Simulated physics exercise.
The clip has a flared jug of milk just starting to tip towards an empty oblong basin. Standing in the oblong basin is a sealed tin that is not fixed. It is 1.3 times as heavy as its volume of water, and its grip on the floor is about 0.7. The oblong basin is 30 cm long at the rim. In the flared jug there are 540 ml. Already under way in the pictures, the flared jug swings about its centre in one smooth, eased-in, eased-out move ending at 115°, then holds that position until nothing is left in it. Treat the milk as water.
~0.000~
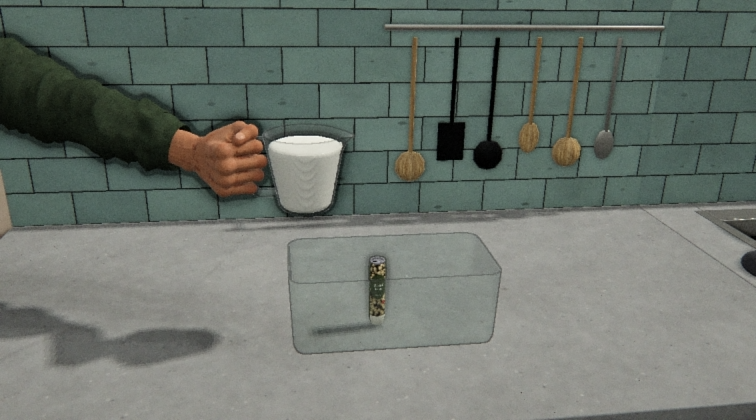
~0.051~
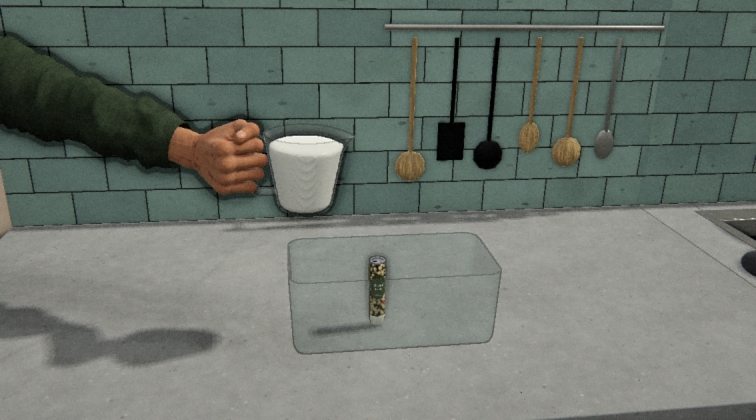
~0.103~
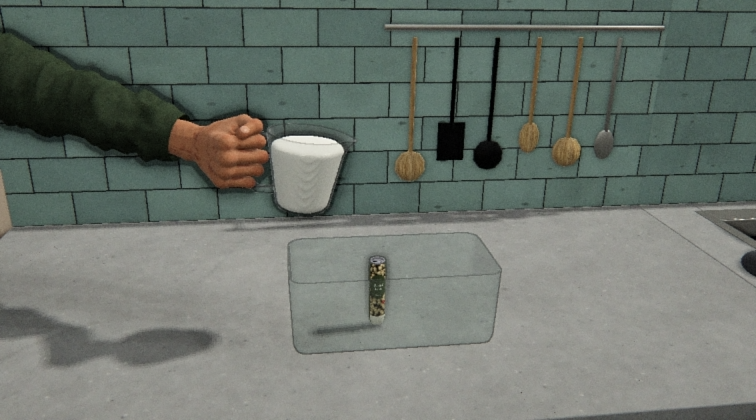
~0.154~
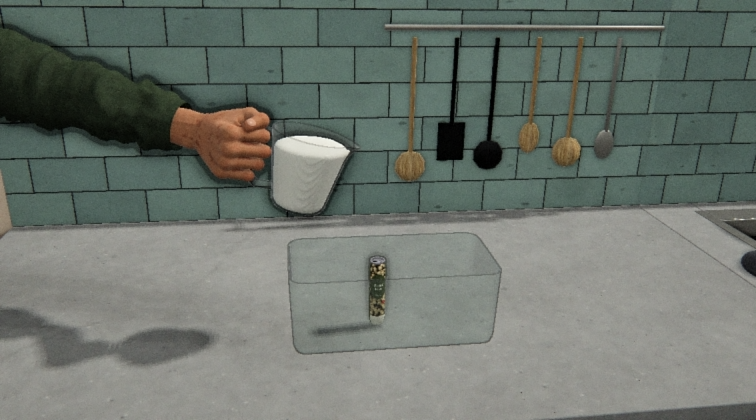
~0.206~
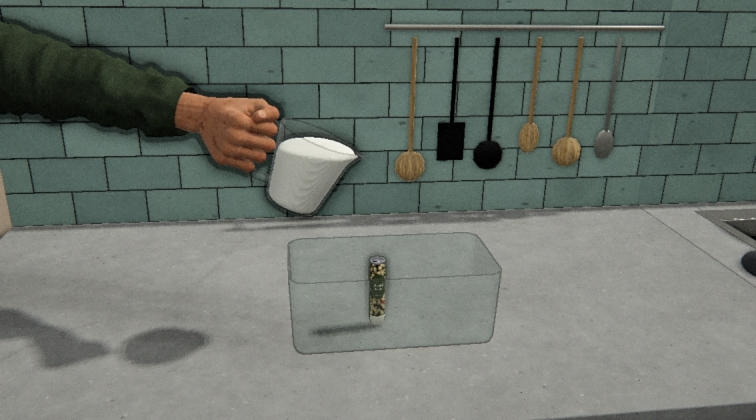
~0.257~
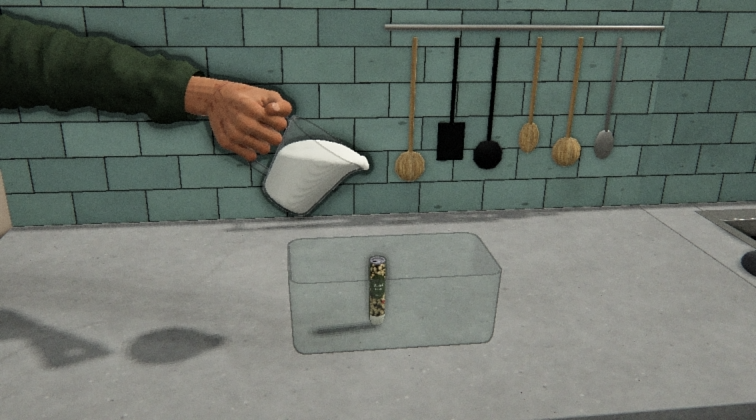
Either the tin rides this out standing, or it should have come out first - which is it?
It's down.
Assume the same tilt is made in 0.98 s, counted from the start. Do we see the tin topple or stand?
The tin tips over.
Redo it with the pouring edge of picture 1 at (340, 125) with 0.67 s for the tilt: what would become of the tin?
Result: Tin tipped over.
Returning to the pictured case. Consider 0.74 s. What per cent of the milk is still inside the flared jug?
What remains is about 2 percent of it all.
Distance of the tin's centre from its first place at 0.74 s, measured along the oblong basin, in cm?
The tin is about 1 cm from where it started.
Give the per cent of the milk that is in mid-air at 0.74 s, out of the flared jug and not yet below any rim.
Near 6 percent.
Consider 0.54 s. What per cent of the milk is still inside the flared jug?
Around 38 in a hundred.
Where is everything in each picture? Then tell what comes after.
It leans 0°; its right rim is at (354, 134); the milk meets the walls at (268, 145) and (342, 143); the oblong basin's rim runs from (289, 261) to (489, 253); the tin's top is at (378, 263), in the first picture.
It leans 2°; its right rim is at (355, 135); the milk meets the walls at (269, 144) and (342, 144), in the second picture.
It leans 6°; its right rim is at (358, 139); the milk meets the walls at (271, 142) and (344, 145), in the third picture.
It leans 14°; its right rim is at (361, 146); the milk meets the walls at (274, 143) and (349, 147), in the fourth picture.
It leans 24°; its right rim is at (364, 156); the milk meets the walls at (278, 147) and (357, 151), in the fifth picture.
It leans 35°; its right rim is at (366, 167); the milk meets the walls at (273, 159) and (358, 158); 2 per cent is over the edge, in the sixth picture.
After 0.54 s the tilt is 102° and 37 per cent is still to pour; the tin stands where it began.
After 0.74 s the tilt is 115° and 2 per cent is still to pour; the tin stands 1 cm from where it began.
After 0.96 s the tilt is 115° and 0 per cent is still to pour; the tin leans 45°.
After 1.19 s the tilt is 115° and 0 per cent is still to pour; the tin lies on its side.
In the end the tin lies on its side.
